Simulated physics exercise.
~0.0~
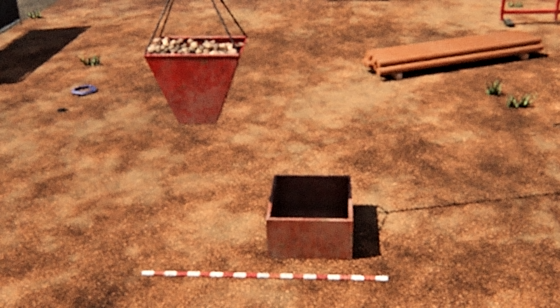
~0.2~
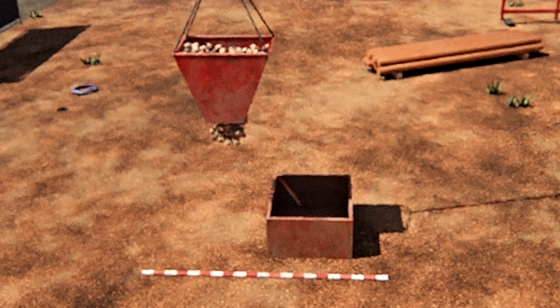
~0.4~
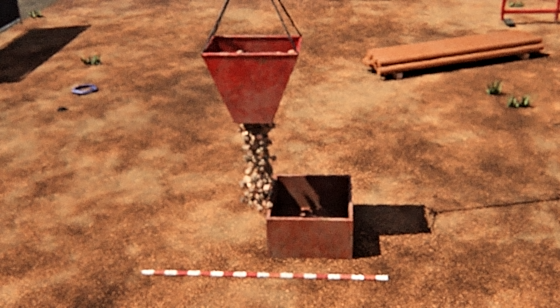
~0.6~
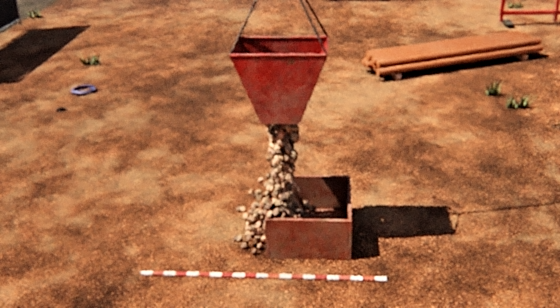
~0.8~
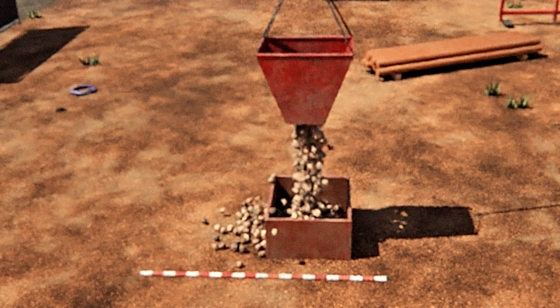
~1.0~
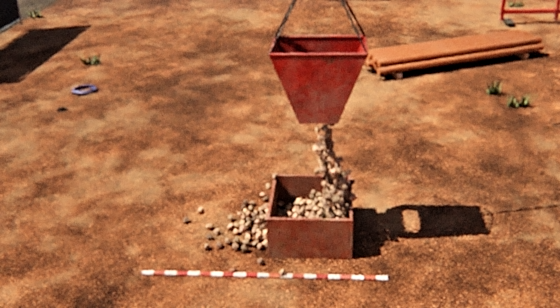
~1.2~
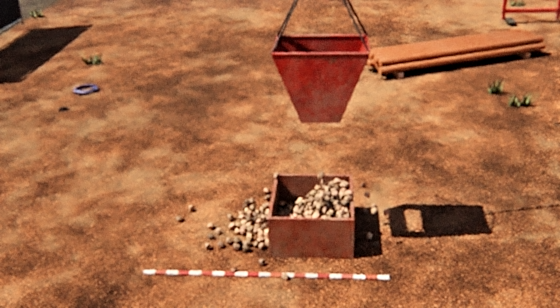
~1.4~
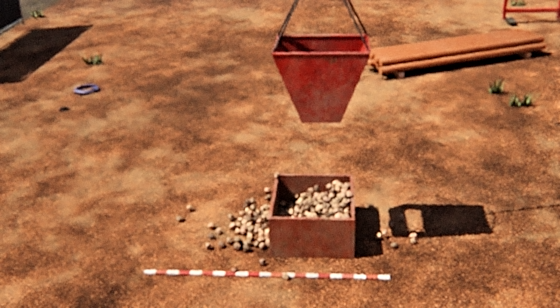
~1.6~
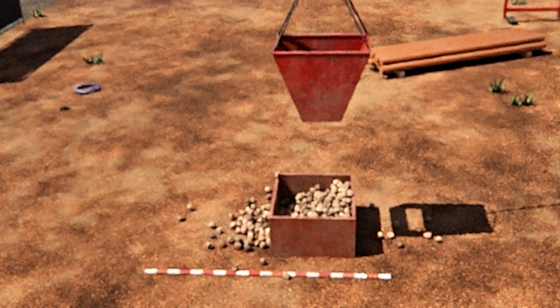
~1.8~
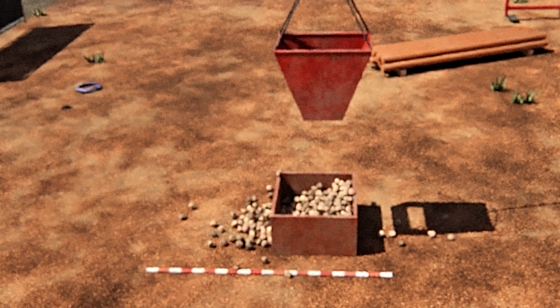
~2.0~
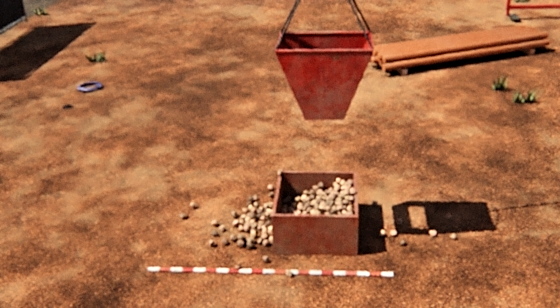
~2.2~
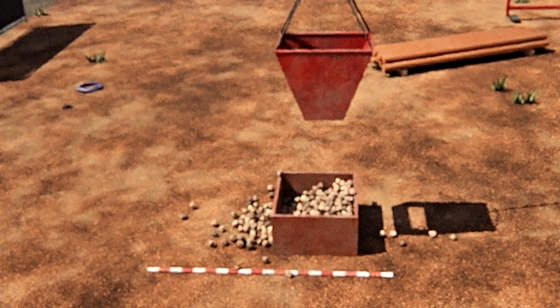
We see a red hopper of pale stones hanging over reddish ground, moving right and pouring from its underside, first left of an open box, then into it. The emptied hopper stops beyond the box, leaving most stones inside, a pile on the left and a few on the right.
